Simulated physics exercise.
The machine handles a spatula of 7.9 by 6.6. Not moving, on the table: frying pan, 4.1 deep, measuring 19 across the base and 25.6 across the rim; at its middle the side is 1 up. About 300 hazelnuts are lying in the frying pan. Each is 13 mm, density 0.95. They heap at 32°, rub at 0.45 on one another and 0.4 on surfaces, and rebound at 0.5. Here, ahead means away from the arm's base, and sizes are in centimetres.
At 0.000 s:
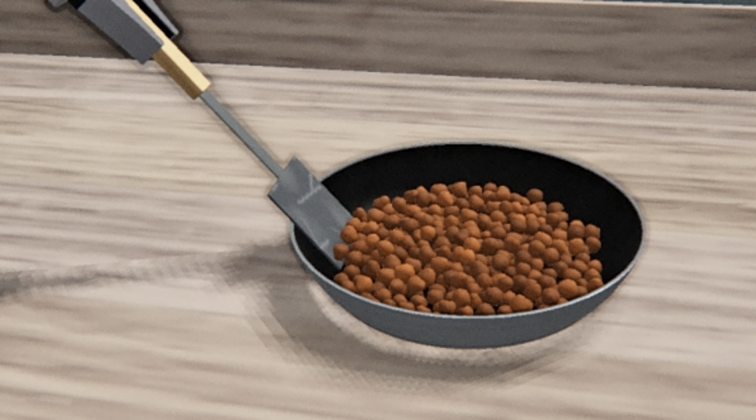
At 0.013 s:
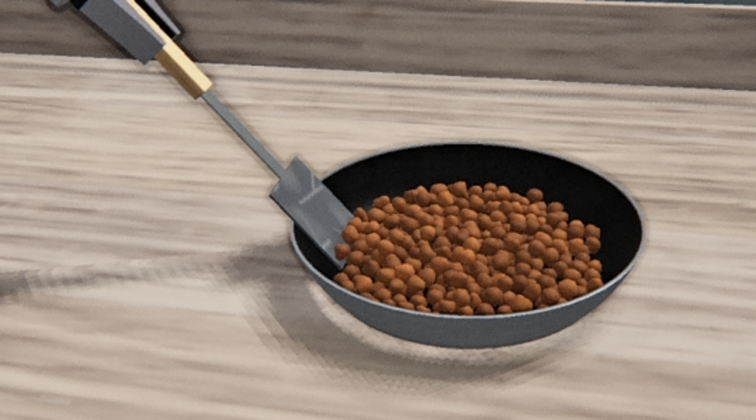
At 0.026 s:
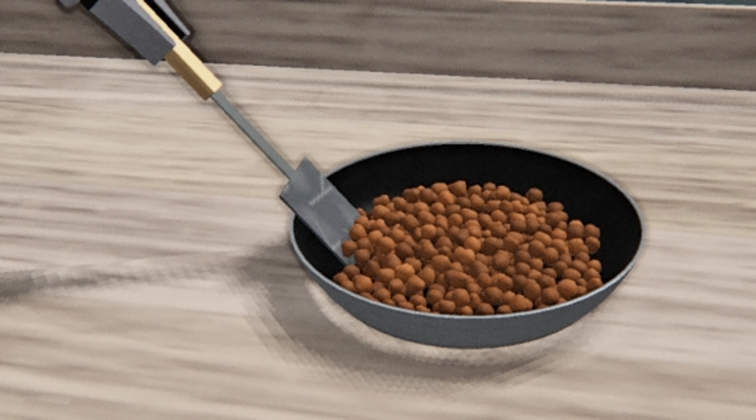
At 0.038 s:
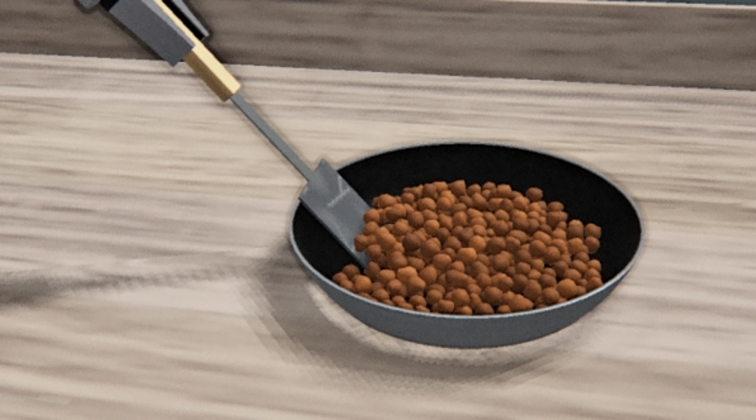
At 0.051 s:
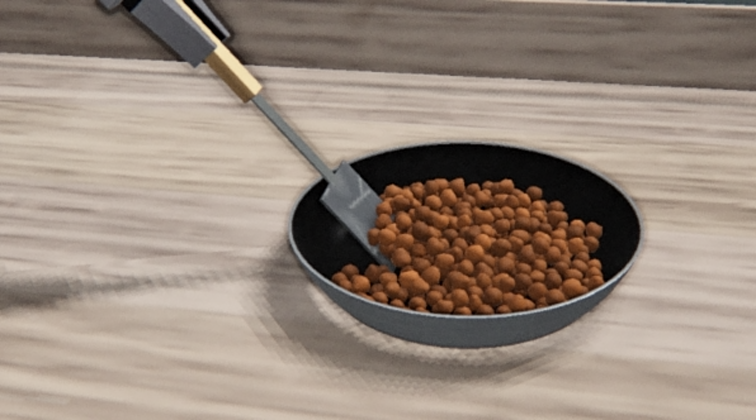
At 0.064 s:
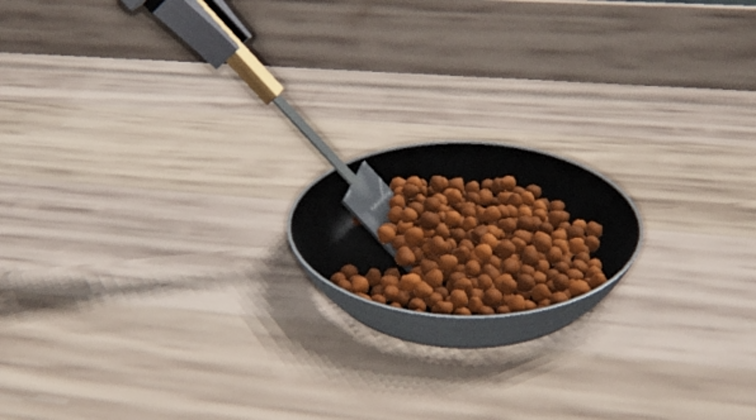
The footage shows a mechanical arm holding a spatula at the left side of a frying pan heaped with small brown hazelnuts on a table. The spatula slides slowly rightward into the pan, pushing the nearest nuts to the right.
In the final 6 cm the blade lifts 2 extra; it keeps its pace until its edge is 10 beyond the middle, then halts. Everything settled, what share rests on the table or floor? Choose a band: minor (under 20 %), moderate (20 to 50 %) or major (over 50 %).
Moderate.
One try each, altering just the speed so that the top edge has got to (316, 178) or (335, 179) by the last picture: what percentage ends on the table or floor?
Roughly 20 per cent, then roughly 25 per cent.
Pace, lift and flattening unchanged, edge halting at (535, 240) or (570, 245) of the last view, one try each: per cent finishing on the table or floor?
The two tries give near 15 and near 20 in a hundred.
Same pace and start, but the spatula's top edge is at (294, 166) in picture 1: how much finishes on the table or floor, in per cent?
About 30 per cent.
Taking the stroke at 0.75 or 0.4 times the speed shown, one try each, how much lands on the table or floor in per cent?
About 30 and 15 per cent.
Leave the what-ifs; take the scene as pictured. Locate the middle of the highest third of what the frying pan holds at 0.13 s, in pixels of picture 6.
The middle sits at approx. (522, 226).
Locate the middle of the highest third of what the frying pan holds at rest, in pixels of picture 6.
Somewhere around (507, 261) in the last picture.
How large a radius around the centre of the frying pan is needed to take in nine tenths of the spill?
Distance: Approx. 75 cm.
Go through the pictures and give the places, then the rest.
In the first frame, spatula top edge at (281, 175), sloping 49°; upper third of the load around (460, 241), from x 340 to 595, top at y 190; 301 in the frying pan.
In the second frame, spatula top edge at (283, 175), sloping 49°; upper third of the load around (459, 241), from x 340 to 595, top at y 190.
In the third frame, spatula top edge at (292, 176), sloping 49°; upper third of the load around (454, 240), from x 340 to 595, top at y 190.
In the fourth frame, spatula top edge at (311, 177), sloping 49°; upper third of the load around (449, 236), from x 340 to 595, top at y 190.
In the fifth frame, spatula top edge at (332, 179), sloping 49°; upper third of the load around (450, 234), from x 340 to 595, top at y 185.
In the sixth frame, spatula top edge at (353, 181), sloping 49°; upper third of the load around (457, 230), from x 340 to 600, top at y 185; 301 in the frying pan.
By 0.10 s, sloping 49°, highest piece 9 above the table; 301 in the frying pan.
By 0.13 s, sloping 49°, highest piece 10 above the table; 300 in the frying pan, 1 on the blade or in flight.
By 0.34 s, sloping 49°, highest piece 26 above the table; 211 in the frying pan, 28 on the table or floor, 62 on the blade or in flight.
By 1.39 s, sloping 49°, highest piece 3 above the table; 211 in the frying pan, 90 on the table or floor.
Final count, 211 in the frying pan, 90 on the table or floor. That is 30 % on the table or floor.
